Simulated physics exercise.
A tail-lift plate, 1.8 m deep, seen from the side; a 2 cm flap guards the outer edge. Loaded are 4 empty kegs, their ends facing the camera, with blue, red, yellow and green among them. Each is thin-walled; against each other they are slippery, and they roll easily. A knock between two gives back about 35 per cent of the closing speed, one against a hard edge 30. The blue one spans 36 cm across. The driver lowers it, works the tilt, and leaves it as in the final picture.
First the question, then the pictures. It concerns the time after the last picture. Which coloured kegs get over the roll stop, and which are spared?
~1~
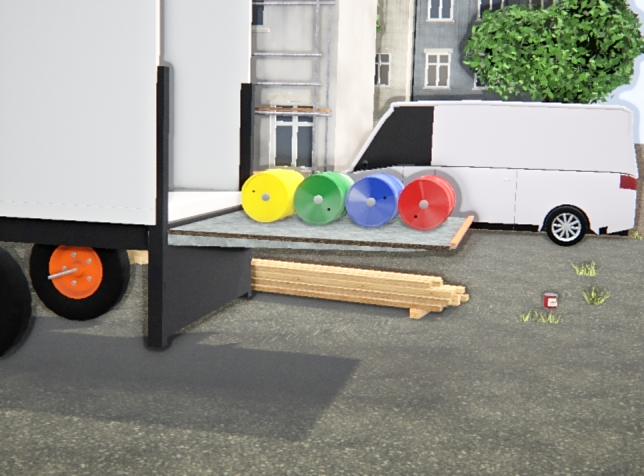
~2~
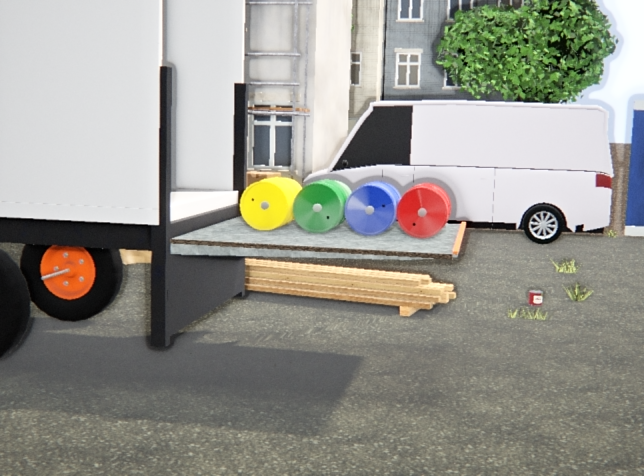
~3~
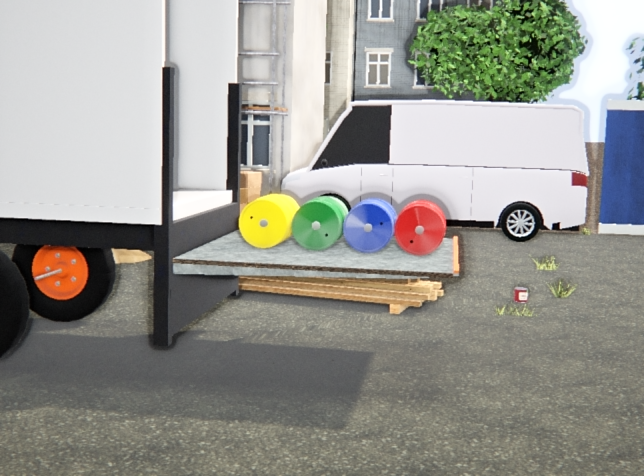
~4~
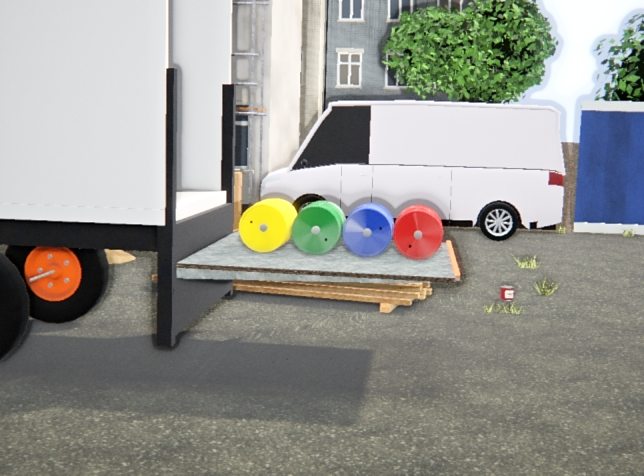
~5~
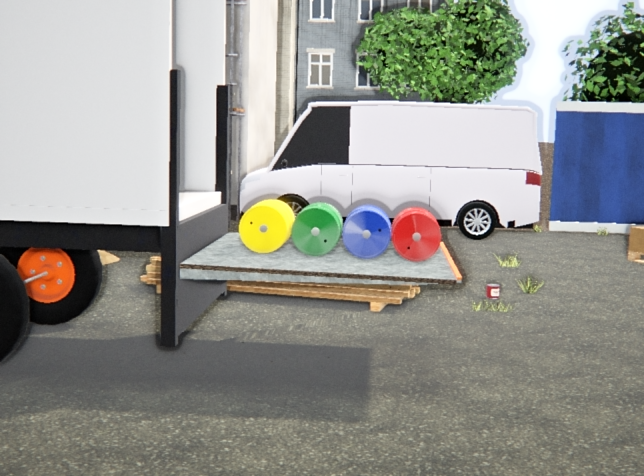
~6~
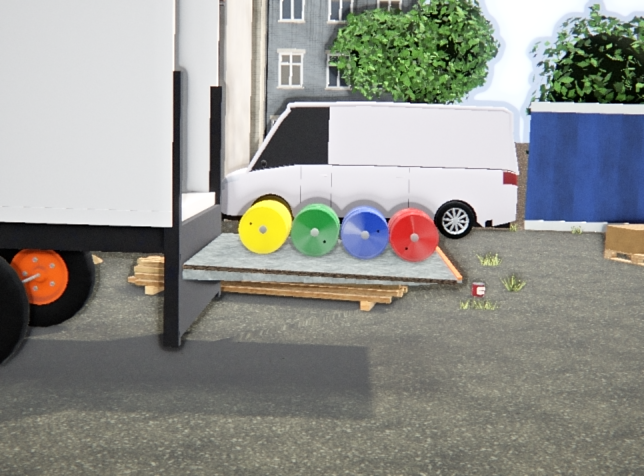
As I see it, the blue keg is still on board; the red is still on board; the yellow is still on board; the green is still on board.
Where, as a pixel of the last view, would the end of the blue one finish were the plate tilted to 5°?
Around pixel (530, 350).
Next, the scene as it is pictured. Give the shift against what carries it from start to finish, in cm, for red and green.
The red one shifts some 15 and the green one roughly 15.
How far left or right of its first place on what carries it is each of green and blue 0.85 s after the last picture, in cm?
Both moved right - green by 5 centimetres, blue by 5 centimetres.
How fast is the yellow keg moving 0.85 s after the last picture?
Speed: Around 0.0 m/s.
Another 0.8 s on from the last picture, blue is on the plate, 60 cm from the stop; red is on the plate, 20 cm from the stop; yellow is on the plate, 130 cm from the stop; green is on the plate, 95 cm from the stop; 0 gone from the plate.
Another 1.8 s on from the last picture, blue is on the plate, 50 cm from the stop; red is on the plate, 15 cm from the stop; yellow is on the plate, 125 cm from the stop; green is on the plate, 90 cm from the stop; 0 gone from the plate.
In the end (2.9 s after the last picture), blue is on the plate, 45 cm from the stop; red is on the plate, 10 cm from the stop; yellow is on the plate, 115 cm from the stop; green is on the plate, 80 cm from the stop; 0 gone from the plate.
